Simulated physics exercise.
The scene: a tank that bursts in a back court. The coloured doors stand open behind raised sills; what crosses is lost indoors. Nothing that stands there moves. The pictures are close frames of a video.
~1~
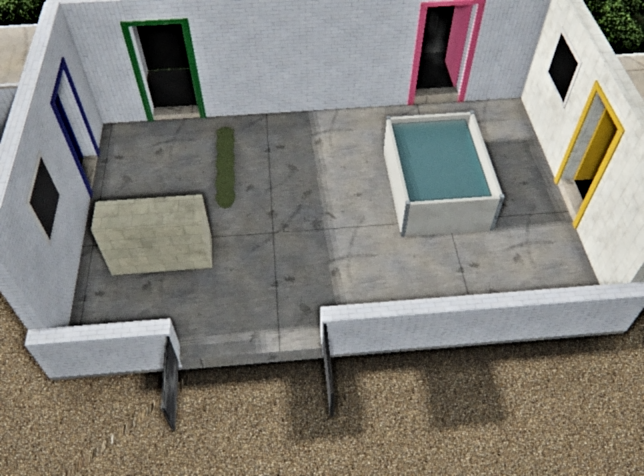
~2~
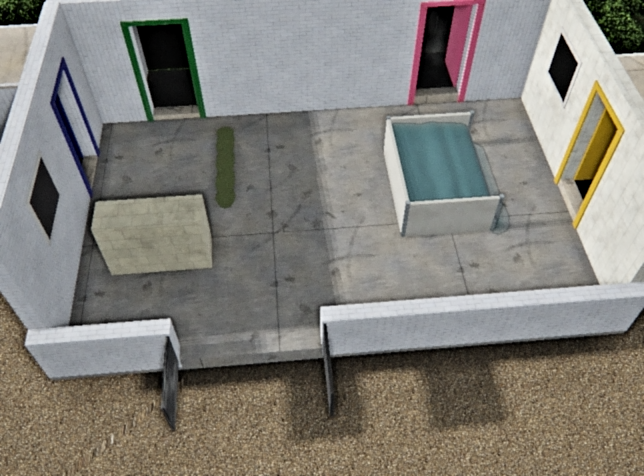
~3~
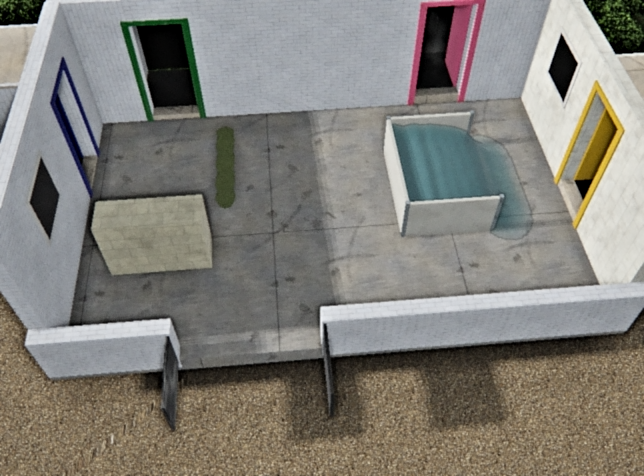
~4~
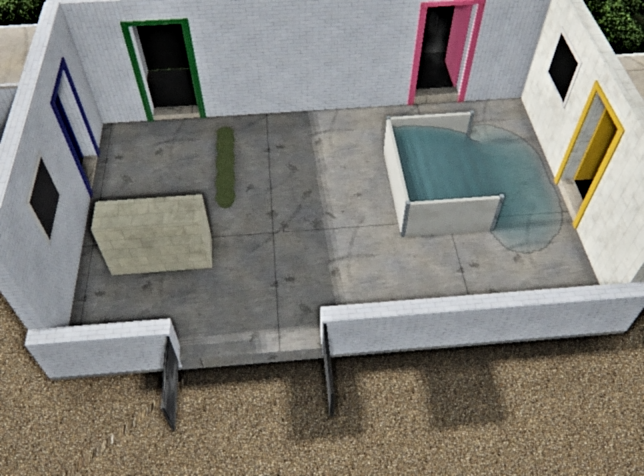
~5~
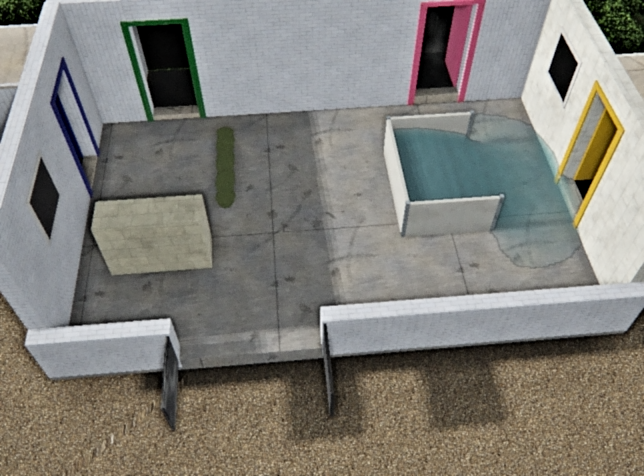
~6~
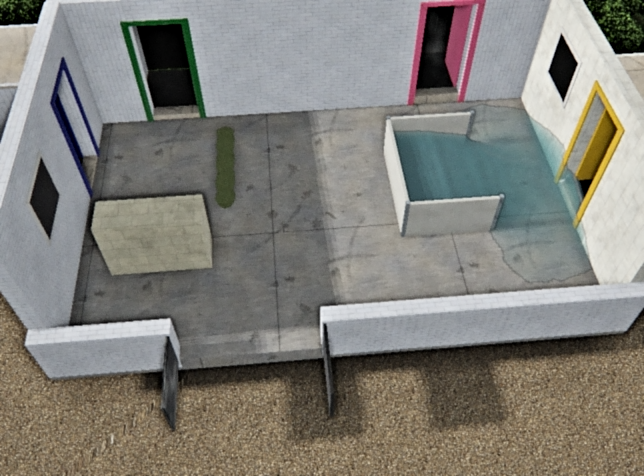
At the start, a white-walled tank of blue-green water stands whole in a walled court with blue, green, pink and yellow doorways. Its right side gives way, and water pours out across the floor to the right, spreading in a widening sheet that reaches the wall by the yellow doorway.
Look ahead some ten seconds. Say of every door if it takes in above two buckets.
One by one: The yellow door takes more than that; the pink door stays under that; the green door stays under that; the blue door stays under that.
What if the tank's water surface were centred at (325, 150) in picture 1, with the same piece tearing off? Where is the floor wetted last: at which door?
The blue-painted one.
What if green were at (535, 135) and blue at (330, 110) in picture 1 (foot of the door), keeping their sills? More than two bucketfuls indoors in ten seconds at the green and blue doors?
The green one floods; the blue one stays under.
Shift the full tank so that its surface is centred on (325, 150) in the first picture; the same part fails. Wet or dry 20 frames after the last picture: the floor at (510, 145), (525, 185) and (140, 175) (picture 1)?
As listed: Flooded, covered, not flooded.
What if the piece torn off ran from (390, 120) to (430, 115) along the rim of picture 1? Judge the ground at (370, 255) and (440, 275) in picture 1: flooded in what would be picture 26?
In that order: Clear, not flooded.
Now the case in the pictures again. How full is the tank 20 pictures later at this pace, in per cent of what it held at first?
Close to 12 %.
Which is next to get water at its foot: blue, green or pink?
First comes the pink-painted one.
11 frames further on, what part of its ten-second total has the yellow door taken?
About 90 per cent.
A moment on, water covers 15 % of the floor; the yellow door far over two buckets in, the pink door not reached, the green door not reached, the blue door not reached.
Next, water covers 25 % of the floor; the yellow door far over two buckets in, the pink door wet at the sill, nothing in, the green door not reached, the blue door not reached.
Then, water covers 50 % of the floor; the yellow door far over two buckets in, the pink door wet at the sill, nothing in, the green door not reached, the blue door not reached.
Later, water covers 80 % of the floor; the yellow door far over two buckets in, the pink door wet at the sill, nothing in, the green door wet at the sill, nothing in, the blue door not reached.
In the end, water covers 90 % of the floor; the yellow door far over two buckets in, the pink door wet at the sill, nothing in, the green door wet at the sill, nothing in, the blue door wet at the sill, nothing in.
